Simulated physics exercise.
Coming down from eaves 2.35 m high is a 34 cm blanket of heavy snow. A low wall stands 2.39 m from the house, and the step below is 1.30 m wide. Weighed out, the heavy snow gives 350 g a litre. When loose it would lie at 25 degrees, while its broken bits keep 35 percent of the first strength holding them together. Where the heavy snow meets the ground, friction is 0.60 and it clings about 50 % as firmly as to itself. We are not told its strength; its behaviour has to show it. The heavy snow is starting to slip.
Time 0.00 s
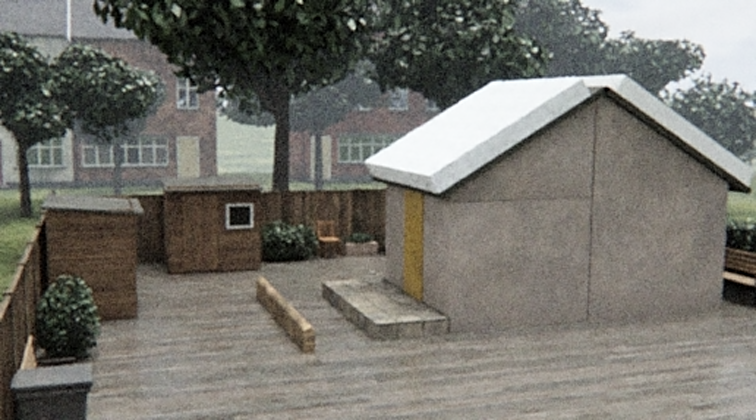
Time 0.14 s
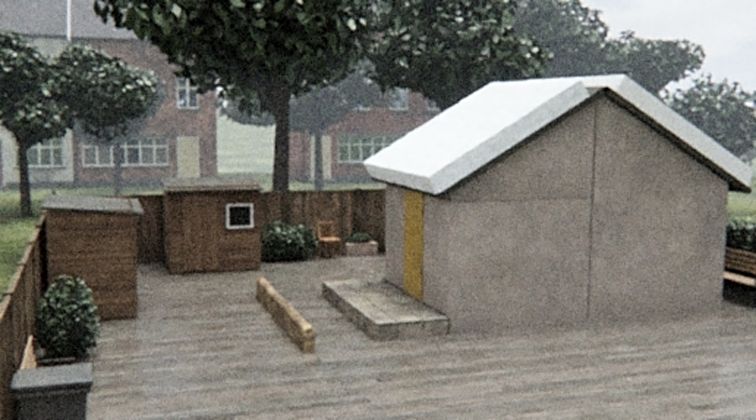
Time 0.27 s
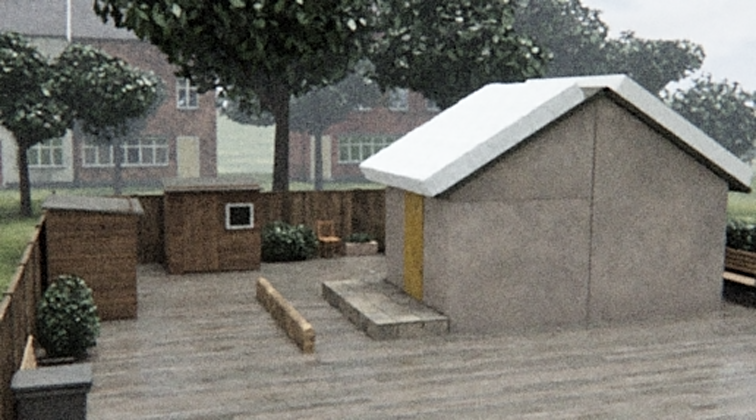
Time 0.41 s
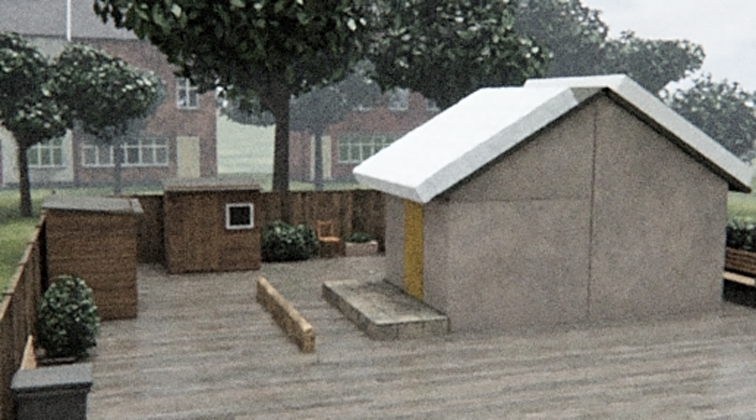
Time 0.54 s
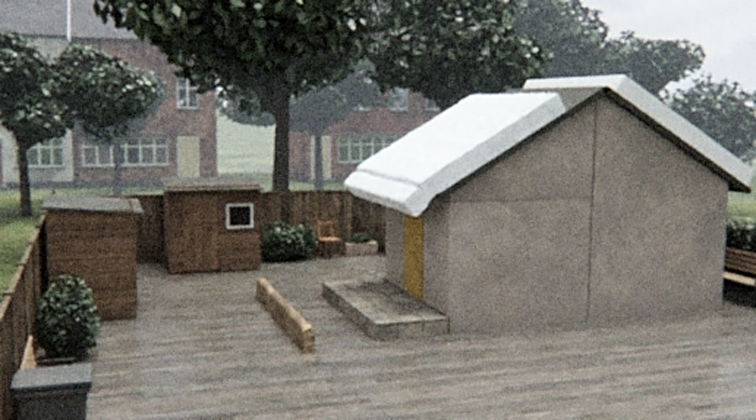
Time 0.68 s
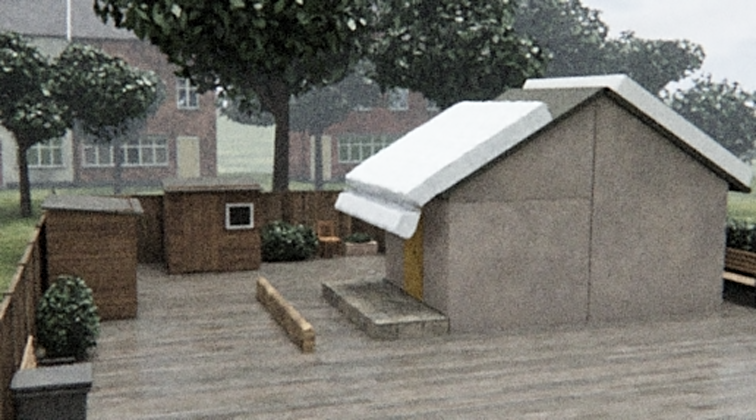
In this clip, a thick white layer of snow on the left slope of a grey house's roof slides slowly down and left, exposing roof near the ridge, while its lower edge cracks and bends downward over the eaves.
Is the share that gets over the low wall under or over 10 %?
Once it all settles, the fraction lands beyond 10 percent.
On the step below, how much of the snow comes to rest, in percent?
I'd estimate close to 6 %.
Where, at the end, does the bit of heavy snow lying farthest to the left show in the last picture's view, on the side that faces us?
Position: Approx. (105, 357).
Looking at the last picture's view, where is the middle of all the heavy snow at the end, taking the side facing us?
That point lands roughly at (299, 334).
After 1.10 s, 54 % is still on the roof and 0 % is past the low wall.
After 1.60 s, none is still on the roof and 8 % is past the low wall.
After 2.10 s, none is still on the roof and 34 % is past the low wall.
After 2.60 s, none is still on the roof and 34 % is past the low wall.
After 2.80 s, at the end, none is still on the roof and 34 % is past the low wall.
